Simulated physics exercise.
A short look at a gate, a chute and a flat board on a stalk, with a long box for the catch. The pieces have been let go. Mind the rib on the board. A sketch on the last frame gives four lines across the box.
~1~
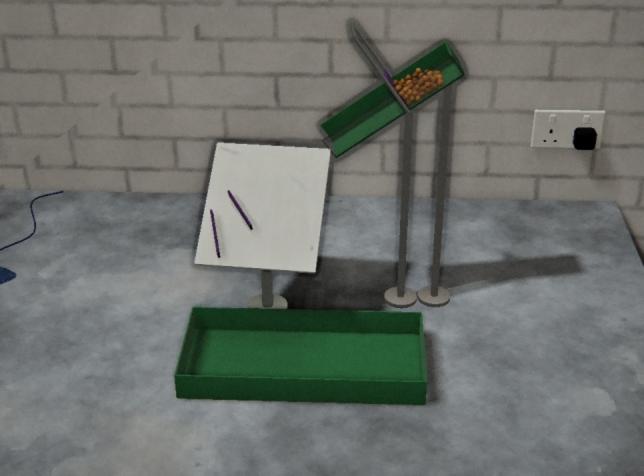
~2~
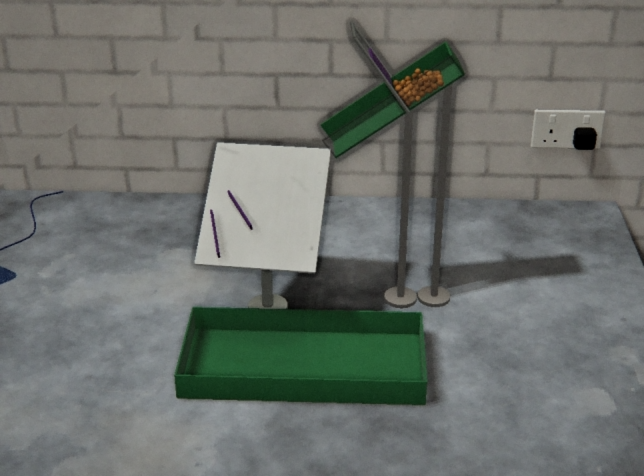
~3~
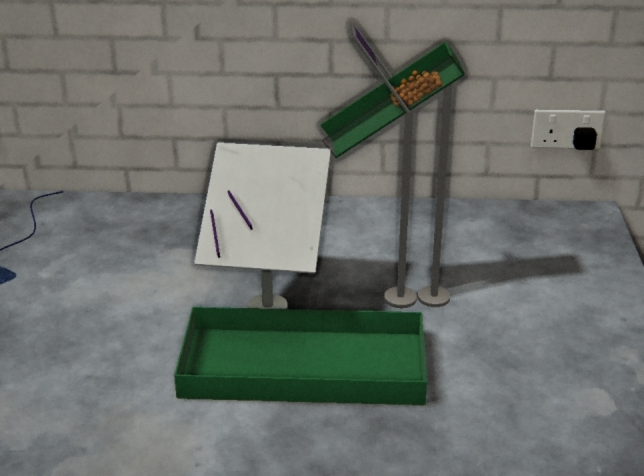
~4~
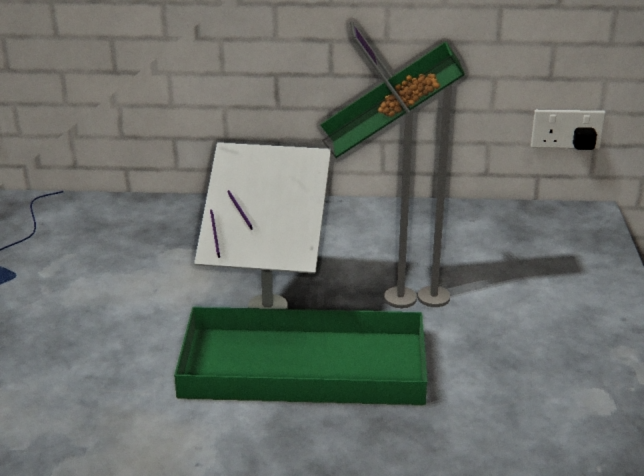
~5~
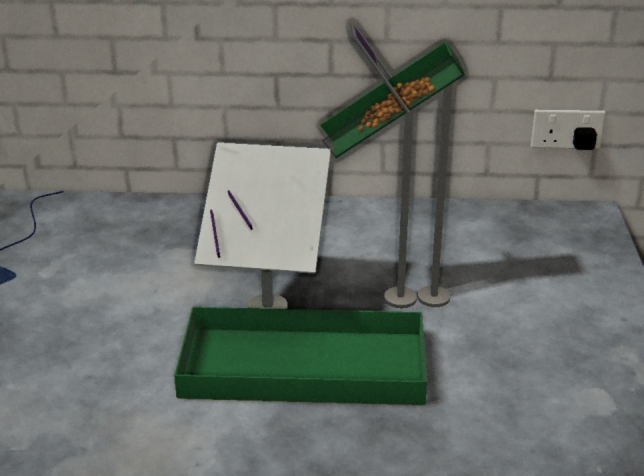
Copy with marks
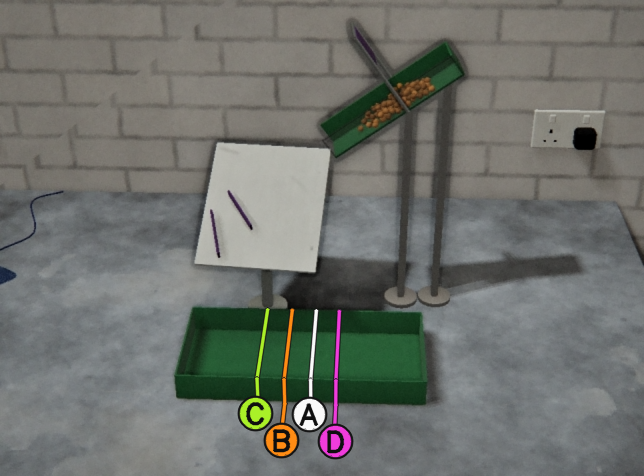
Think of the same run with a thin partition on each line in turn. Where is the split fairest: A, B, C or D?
The best line is C.
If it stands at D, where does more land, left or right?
More lands on the left.
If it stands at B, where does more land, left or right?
The left side.
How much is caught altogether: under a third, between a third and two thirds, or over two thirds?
Over two thirds.
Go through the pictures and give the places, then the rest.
The first picture shows load behind the gate at (412, 88), roasted chickpeas; lip of the chute at (335, 150), sloping gently.
The second picture shows middle of the board at (264, 205), tilted fairly steeply; middle of its low edge at (254, 268); of its high edge at (274, 146).
The third picture shows front corners of the box at (175, 375) and (426, 382), empty; front of the load at (396, 101).
The fourth picture shows middle of the load at (406, 92); its front at (383, 111), about a quarter of the way to the lip; rib from (211, 209) to (218, 253); rib from (228, 190) to (251, 225).
The fifth picture shows middle of the load at (401, 103); its front at (361, 128), about two thirds of the way to the lip.
On the marked copy, line A crosses the front rim at (310, 379); line B crosses the front rim at (284, 378); line C crosses the front rim at (257, 377); line D crosses the front rim at (335, 379).
For line A, of what is caught, all on the left of the divider, none on the right.
For line B, of what is caught, nearly all on the left of the divider, a stray few on the right.
For line C, of what is caught, about two thirds on the left of the divider, about a third on the right.
For line D, of what is caught, all on the left of the divider, none on the right.
